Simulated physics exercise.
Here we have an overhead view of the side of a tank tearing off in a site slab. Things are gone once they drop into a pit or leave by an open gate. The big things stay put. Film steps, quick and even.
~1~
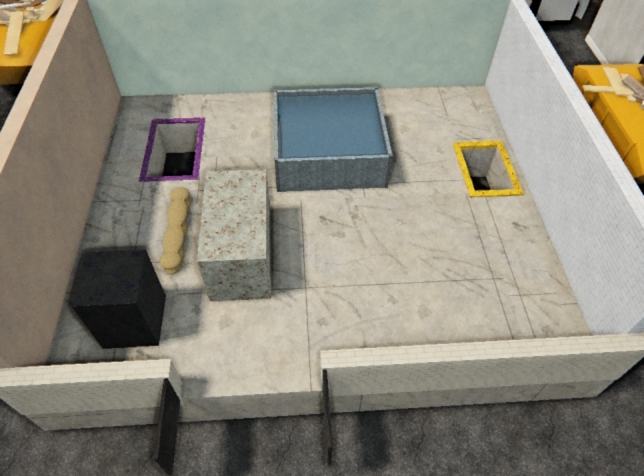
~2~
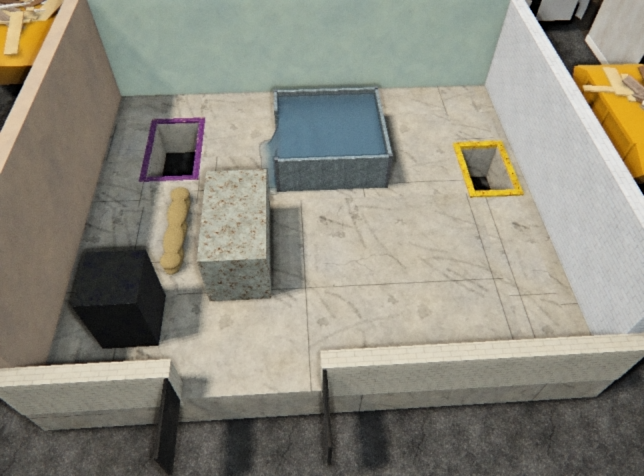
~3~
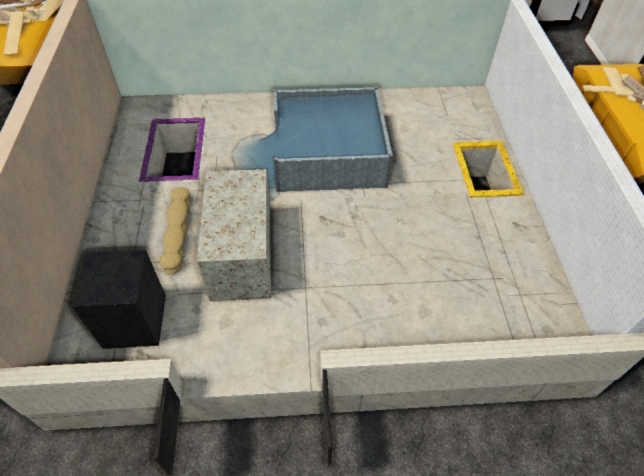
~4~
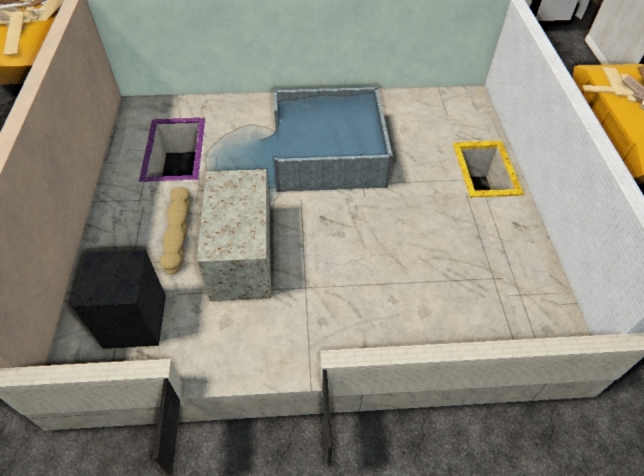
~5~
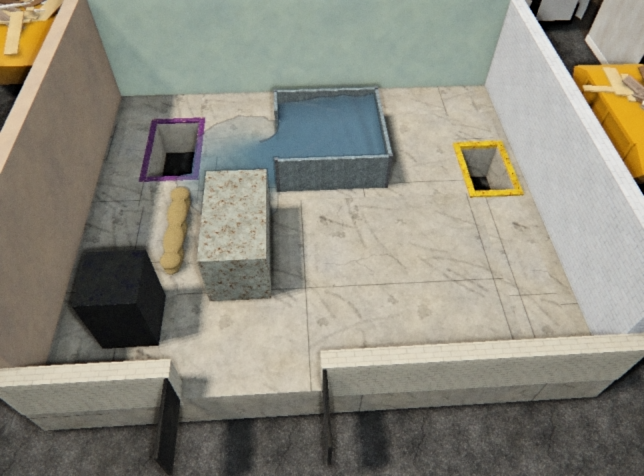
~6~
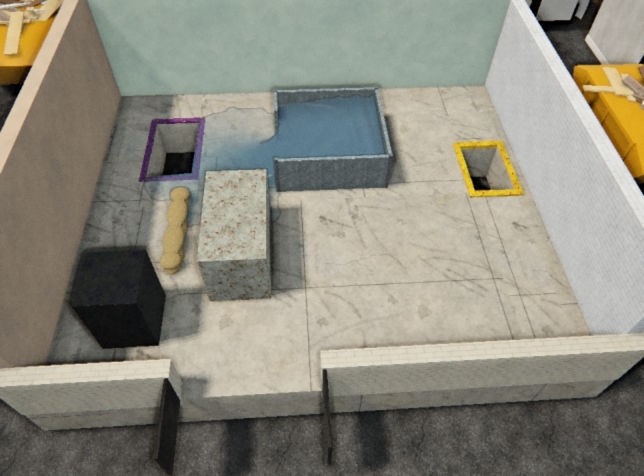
Water in the open blue tank broke out through a gap in its left side and spread leftward across the pale slab, behind the speckled block, until it reached the purple-edged pit.
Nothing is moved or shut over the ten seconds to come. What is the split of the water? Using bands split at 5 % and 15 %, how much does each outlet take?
The gate carries off five to fifteen per cent. The yellow pit carries off beneath five per cent. The purple pit carries off upward of fifteen per cent.
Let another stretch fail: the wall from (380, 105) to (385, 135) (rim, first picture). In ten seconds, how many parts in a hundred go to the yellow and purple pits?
Result - yellow: 35 %; purple: 6 %.
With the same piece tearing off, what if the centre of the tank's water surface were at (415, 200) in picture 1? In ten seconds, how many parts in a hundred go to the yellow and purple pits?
Within ten seconds, yellow collects 0 percent of the total and purple collects 8 percent.
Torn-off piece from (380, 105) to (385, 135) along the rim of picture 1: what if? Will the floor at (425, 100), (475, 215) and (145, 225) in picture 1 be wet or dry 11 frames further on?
The first would be drenched, the second drenched and the third still unwetted.
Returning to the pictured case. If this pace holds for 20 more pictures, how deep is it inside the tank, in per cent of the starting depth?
Estimate: Some 32 %.
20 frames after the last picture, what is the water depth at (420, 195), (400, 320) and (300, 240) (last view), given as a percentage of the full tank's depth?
Some 0, 0 and 0 in a hundred.
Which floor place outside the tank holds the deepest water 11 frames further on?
It will be deepest around (194, 206).
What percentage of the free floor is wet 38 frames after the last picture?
Roughly 40 per cent.
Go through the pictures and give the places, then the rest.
The first frame shows still water in the open tank at (330, 125).
In the second frame, the front is at (269, 191), out from the gap at (279, 154).
In the third frame, the front is at (247, 141), out from the gap at (279, 156).
In the fourth frame, the front is at a hidden place, out from the gap at (279, 157).
In the fifth frame, the front is at (180, 182), out from the gap at (279, 157).
In the sixth frame, the front is at (150, 186), out from the gap at (279, 157).
A moment on, water covers 15 % of the floor; the gate 0 %, the yellow pit 0 %, the purple pit 10 %.
Next, water covers 25 % of the floor; the gate 0 %, the yellow pit 0 %, the purple pit 21 %.
Then, water covers 35 % of the floor; the gate 2 %, the yellow pit 0 %, the purple pit 32 %.
Later, water covers 40 % of the floor; the gate 4 %, the yellow pit 0 %, the purple pit 45 %.
In the end, water covers 45 % of the floor; the gate 8 %, the yellow pit 0 %, the purple pit 56 %.
